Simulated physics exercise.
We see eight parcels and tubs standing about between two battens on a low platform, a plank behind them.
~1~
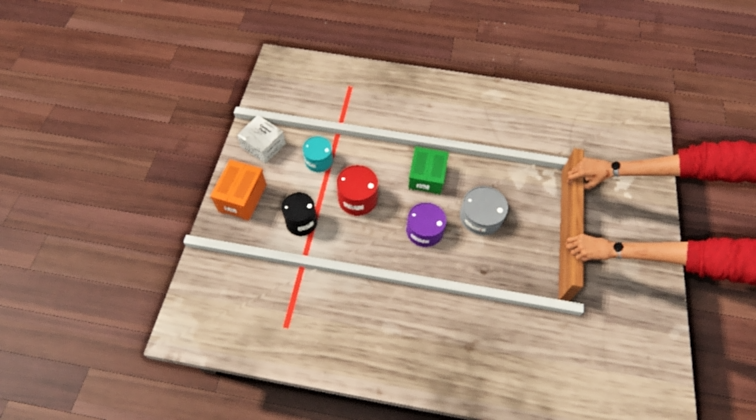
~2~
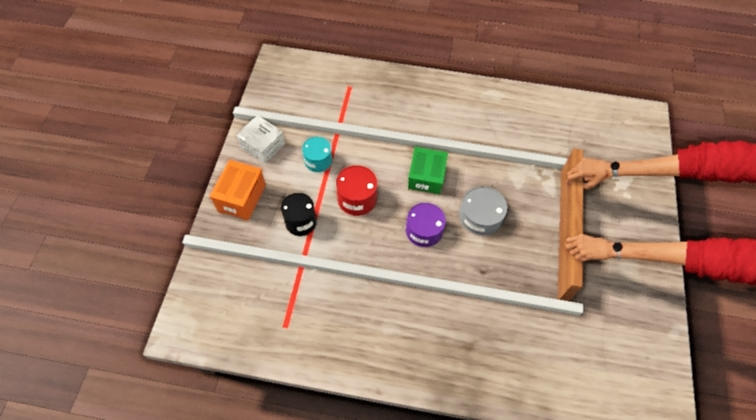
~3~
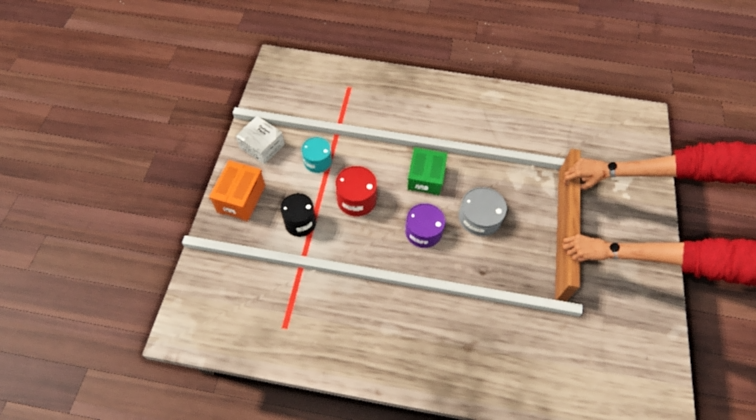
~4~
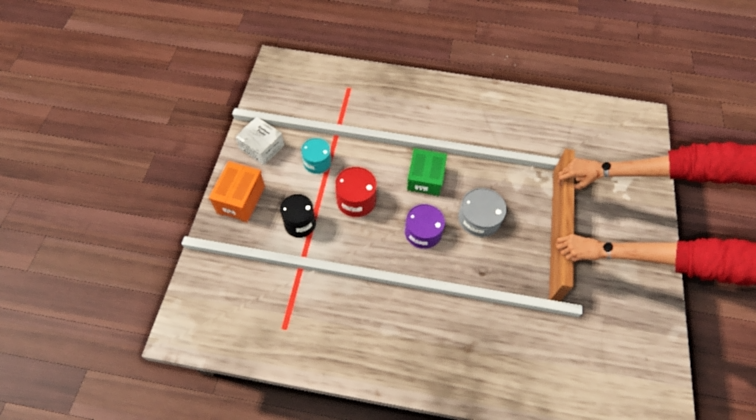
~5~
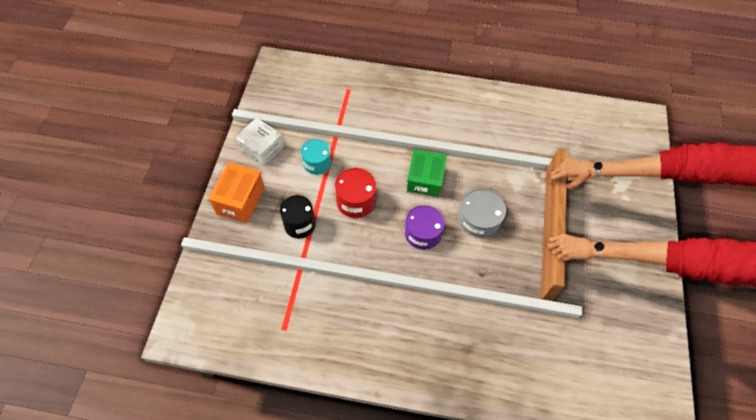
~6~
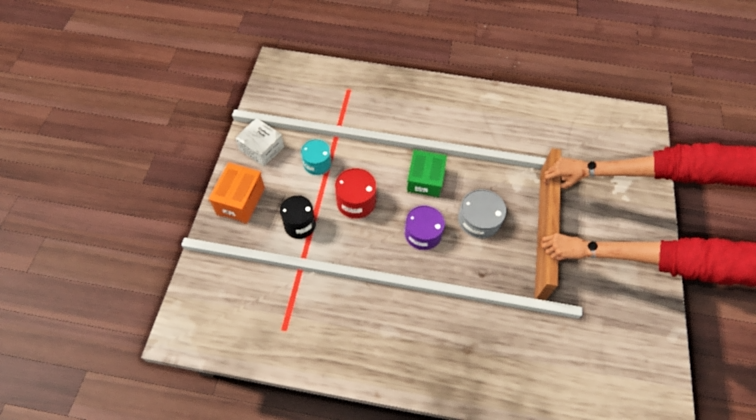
A wooden plank, held by two red-sleeved arms, slides slowly left between two pale battens on a low platform, nearing a gray tub, while the eight coloured boxes and tubs stay in place around a red line.
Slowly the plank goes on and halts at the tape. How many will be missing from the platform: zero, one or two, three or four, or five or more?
Outcome: The number that fall off is zero.
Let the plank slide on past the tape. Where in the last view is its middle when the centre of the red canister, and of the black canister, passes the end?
Its middle is around (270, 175) and around (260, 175).
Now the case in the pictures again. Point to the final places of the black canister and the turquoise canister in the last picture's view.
About (258, 211), and the other about (282, 152).
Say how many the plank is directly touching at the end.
The number is 3.
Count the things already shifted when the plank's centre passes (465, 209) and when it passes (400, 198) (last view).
The counts are 3 and 4.
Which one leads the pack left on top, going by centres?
That is the orange tote.
A little later, none off yet; orange tote at rest near (238, 194); white box at rest near (260, 142); turquoise canister at rest near (316, 157).
When it is over, the number that fall off is zero.
